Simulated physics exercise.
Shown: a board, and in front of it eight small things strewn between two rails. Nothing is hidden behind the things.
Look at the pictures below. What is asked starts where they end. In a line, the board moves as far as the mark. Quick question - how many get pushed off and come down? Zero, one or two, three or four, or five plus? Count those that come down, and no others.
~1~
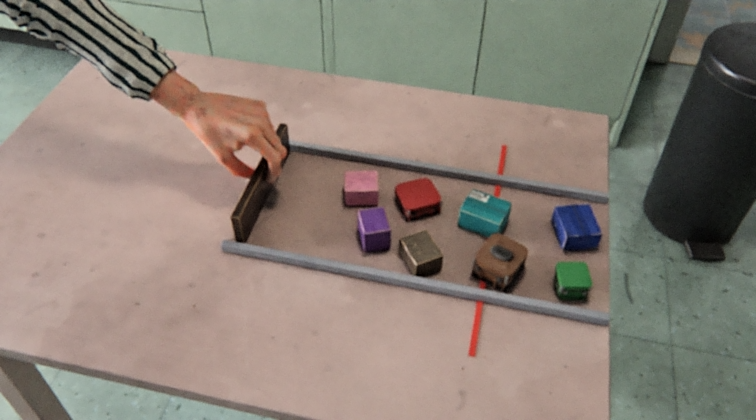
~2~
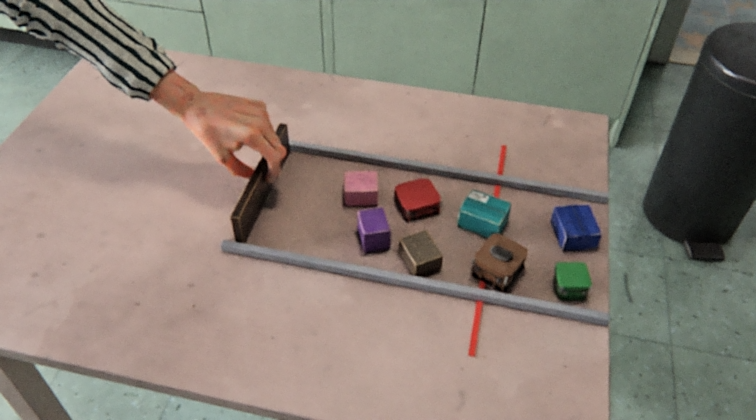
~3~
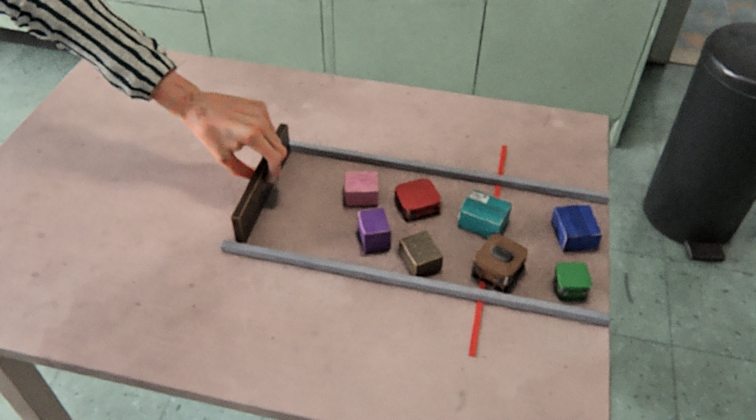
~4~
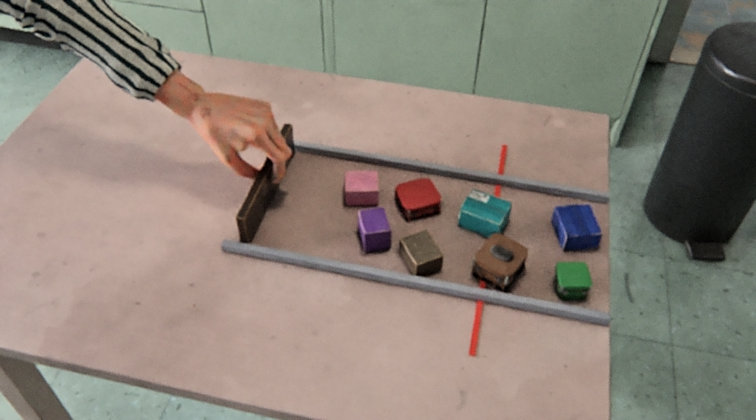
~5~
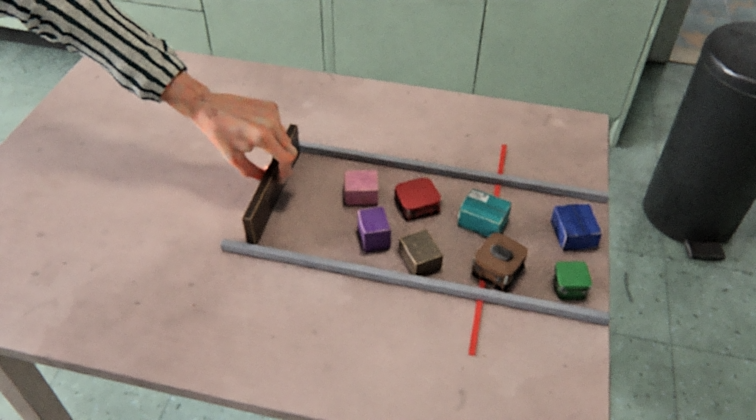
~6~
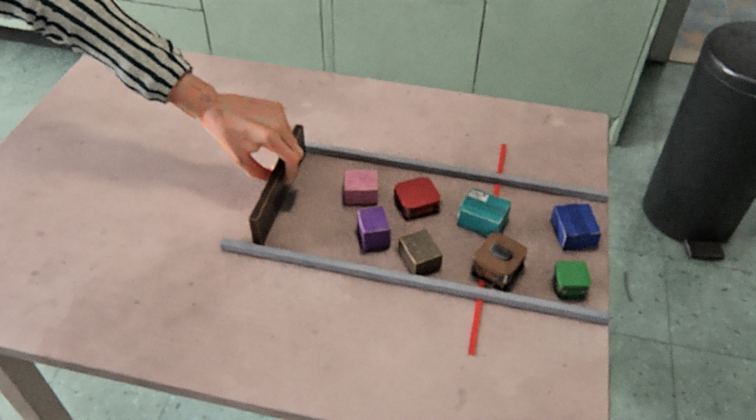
One or two, I'd say.
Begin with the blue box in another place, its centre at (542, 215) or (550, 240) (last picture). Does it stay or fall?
Taking the places in order, it ends up off; it ends up off.
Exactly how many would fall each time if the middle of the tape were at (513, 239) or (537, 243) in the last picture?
Ending up on the floor: First try 3, second try 4.
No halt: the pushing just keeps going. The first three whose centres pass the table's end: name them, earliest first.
Order, earliest first: The blue box; the green case; the turquoise box.
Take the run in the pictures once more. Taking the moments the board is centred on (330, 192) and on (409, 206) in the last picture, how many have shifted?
Counts: 0 / 5.
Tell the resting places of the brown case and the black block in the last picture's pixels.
One ends up near (567, 271) and the other near (528, 279).
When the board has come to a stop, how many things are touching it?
It ends up touching 2.
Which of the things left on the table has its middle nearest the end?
Answer: The green case.
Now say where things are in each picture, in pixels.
The first picture shows blue box (576, 227); green case (572, 282); brown case (500, 262); board (263, 181); tape (490, 236).
The second picture shows green case (571, 282); turquoise box (484, 214).
The third picture shows brown case (500, 263); board (263, 181).
The fourth picture shows blue box (576, 227); pink block (362, 188).
The fifth picture shows green case (571, 281); purple block (374, 229).
The sixth picture shows blue box (575, 226); green case (571, 280); brown case (499, 261); board (280, 183); tape (490, 234).
A little later, none off yet; blue box at rest near (575, 226); green case at rest near (571, 280); brown case at rest near (499, 261).
Next, none off yet; blue box shifted about its own width near (602, 231); green case at rest near (572, 281); brown case shifted about its own width near (535, 266).
When it is over, the number that fall off is one or two; down, blue box.
